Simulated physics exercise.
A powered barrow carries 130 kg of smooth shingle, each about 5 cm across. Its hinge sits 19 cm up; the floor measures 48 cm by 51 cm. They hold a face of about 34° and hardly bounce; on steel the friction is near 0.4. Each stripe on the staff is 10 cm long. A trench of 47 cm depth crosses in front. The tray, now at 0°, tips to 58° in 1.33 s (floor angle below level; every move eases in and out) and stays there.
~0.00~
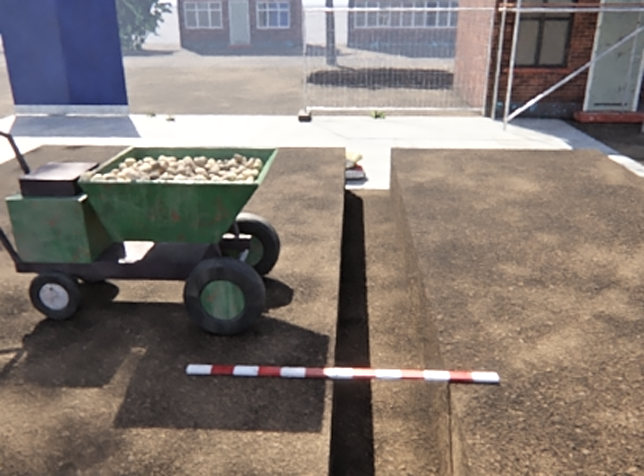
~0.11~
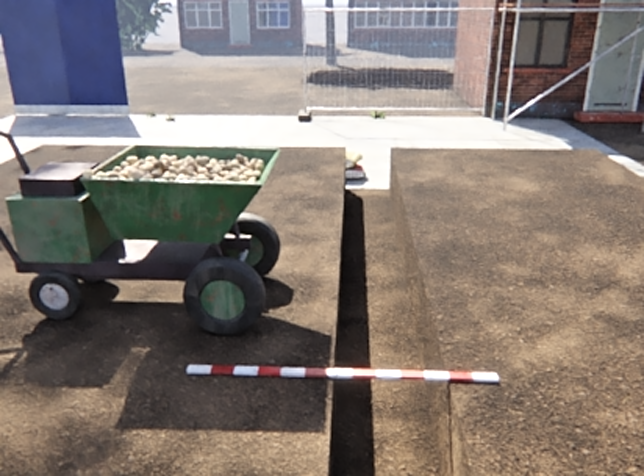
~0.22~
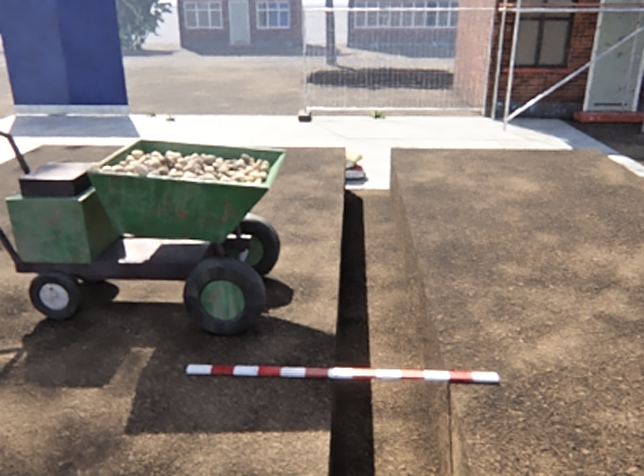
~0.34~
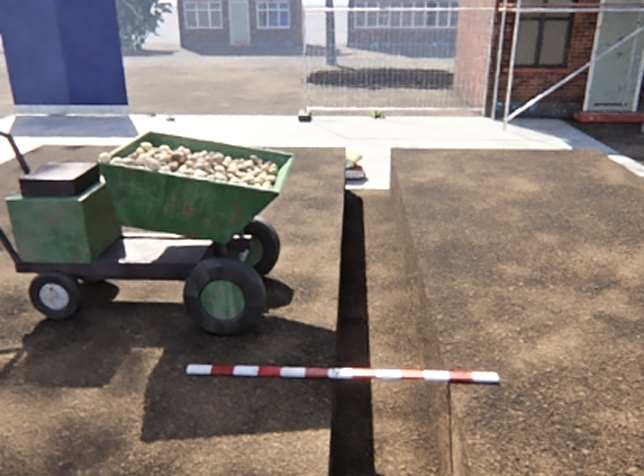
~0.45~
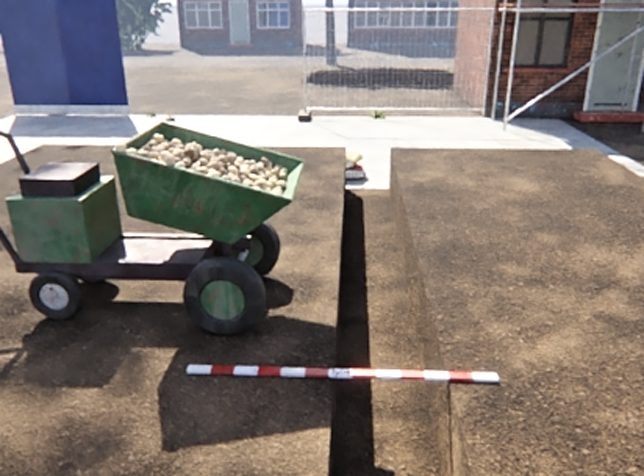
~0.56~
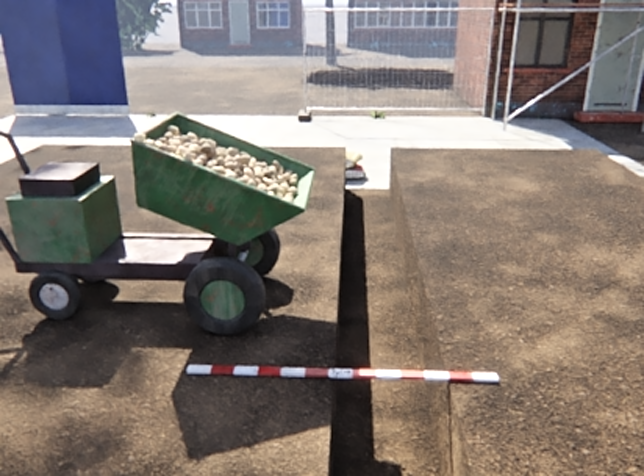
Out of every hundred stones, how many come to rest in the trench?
Some 74 per cent of it.
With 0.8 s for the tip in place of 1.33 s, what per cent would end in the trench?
In that case some 70 per cent.
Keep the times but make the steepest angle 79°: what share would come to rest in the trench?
It would be near 100 per cent.
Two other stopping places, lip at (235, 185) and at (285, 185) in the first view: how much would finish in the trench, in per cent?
First some 75, then 65 per cent.
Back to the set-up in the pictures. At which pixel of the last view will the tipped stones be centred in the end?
Around (387, 376).
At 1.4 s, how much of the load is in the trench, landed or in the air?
About 25 per cent by then.
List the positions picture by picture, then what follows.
In the first frame, the tray is at 0°, its lip at (258, 185); the top of the load is at (177, 164).
The second frame shows lip at (261, 186), floor tilted 1°, highest stones at (173, 164); the stones move at 0.2 m/s on average.
The third frame shows lip at (268, 188), floor tilted 4°, highest stones at (166, 160); the stones move at 0.3 m/s on average.
In the fourth frame, the tray is at 9°, its lip at (279, 193); the top of the load is at (161, 154); the stones move at 0.4 m/s on average.
The fifth frame shows lip at (291, 201), floor tilted 15°, highest stones at (171, 147); the stones move at 0.5 m/s on average.
The sixth frame shows lip at (305, 210), floor tilted 22°, highest stones at (178, 138); the stones move at 0.6 m/s on average.
After 1.0 s the floor is at 49°; 100 % in the tray; the foremost stones are at (336, 226).
After 1.4 s the floor is at 58°; 75 % in the tray, 25 % in the trench; the foremost stones are at (425, 370).
After 1.8 s the floor is at 58°; 51 % in the tray, 48 % in the trench, 1 % past the trench; the foremost stones are at (475, 306).
After 3.7 s the floor is at 58°; 25 % in the tray, 74 % in the trench, 1 % past the trench; the foremost stones are at (530, 317).
